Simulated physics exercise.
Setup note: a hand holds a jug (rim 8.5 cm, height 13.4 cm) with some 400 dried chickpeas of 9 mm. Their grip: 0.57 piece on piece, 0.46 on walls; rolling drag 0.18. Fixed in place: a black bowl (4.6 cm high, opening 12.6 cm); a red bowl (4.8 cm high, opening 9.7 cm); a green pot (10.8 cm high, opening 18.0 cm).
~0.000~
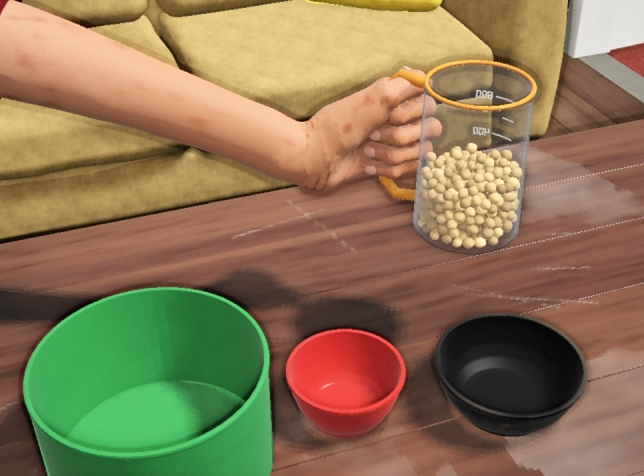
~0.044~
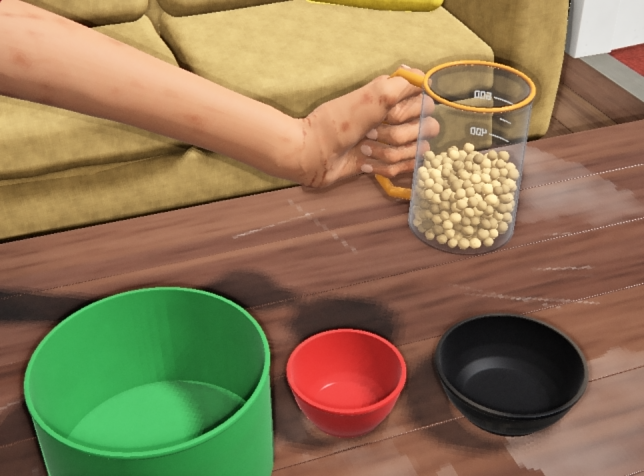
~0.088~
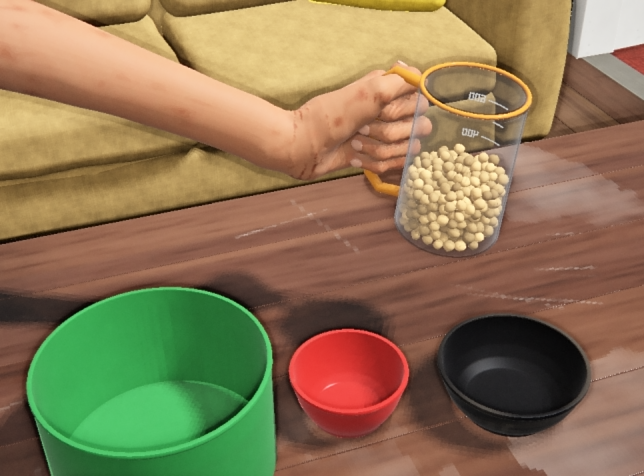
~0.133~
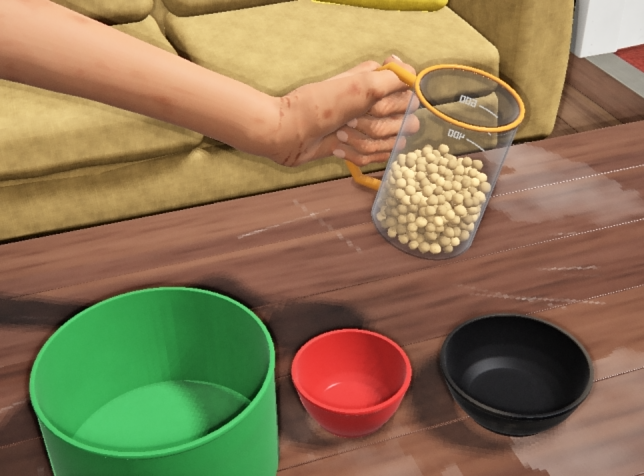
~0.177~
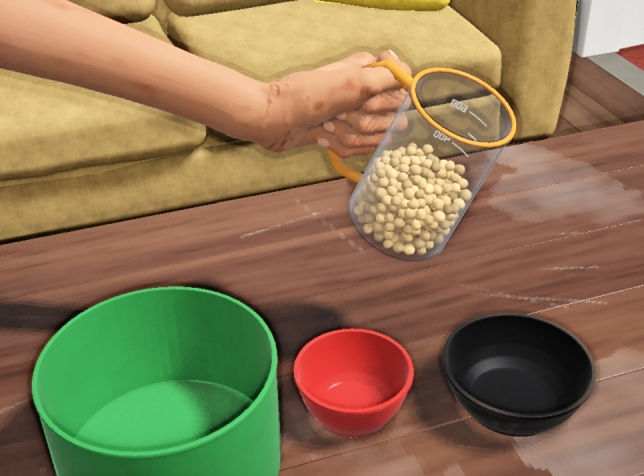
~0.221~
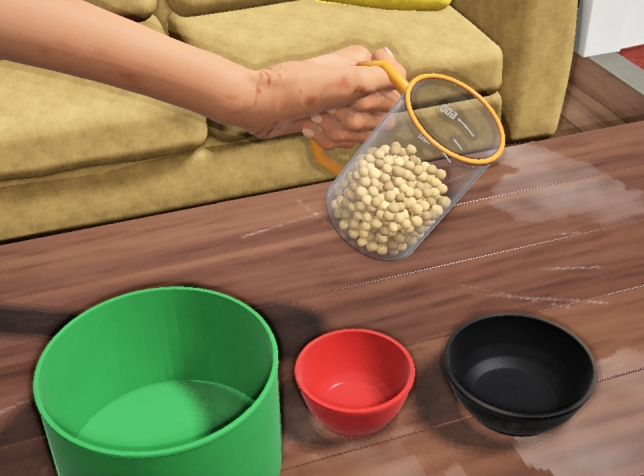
A hand held a clear jug of chickpeas by its orange handle above a green pot and red and black bowls, then moved it slightly left while steadily tilting its rim to the right.
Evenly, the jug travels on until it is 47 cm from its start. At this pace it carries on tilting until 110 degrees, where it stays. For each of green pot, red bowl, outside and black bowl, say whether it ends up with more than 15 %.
Green pot: More, red bowl: Not more, outside everything: More, black bowl: Not more.
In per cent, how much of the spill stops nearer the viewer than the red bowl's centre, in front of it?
About 70 per cent.
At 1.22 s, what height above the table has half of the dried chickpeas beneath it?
I'd estimate close to 16 centimetres.
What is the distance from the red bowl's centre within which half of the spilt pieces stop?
Distance from centre: About 28 cm.
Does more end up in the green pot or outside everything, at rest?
Larger share at rest: Outside everything.
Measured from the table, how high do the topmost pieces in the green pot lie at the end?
I'd put it near 2.5 cm.
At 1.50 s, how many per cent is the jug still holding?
Around 45 percent remains.
After 0.61 s, tilt 105 degrees; jug 100 %; middle of all pieces near (211, 199).
After 0.93 s, tilt 110 degrees; green pot 20 %, jug 75 %; middle of all pieces near (114, 295).
After 1.22 s, tilt 110 degrees; green pot 40 %, jug 55 %, in the air 5 %; middle of all pieces near (38, 377).
Then, at 1.50 s, tilt 110 degrees; green pot 40 %, jug 45 %, outside 15 %; middle of all pieces near (24, 405).
By 3.4 s all is still; red bowl 0 %, black bowl 0 %, green pot 40 %, jug 5 %, outside 55 %.
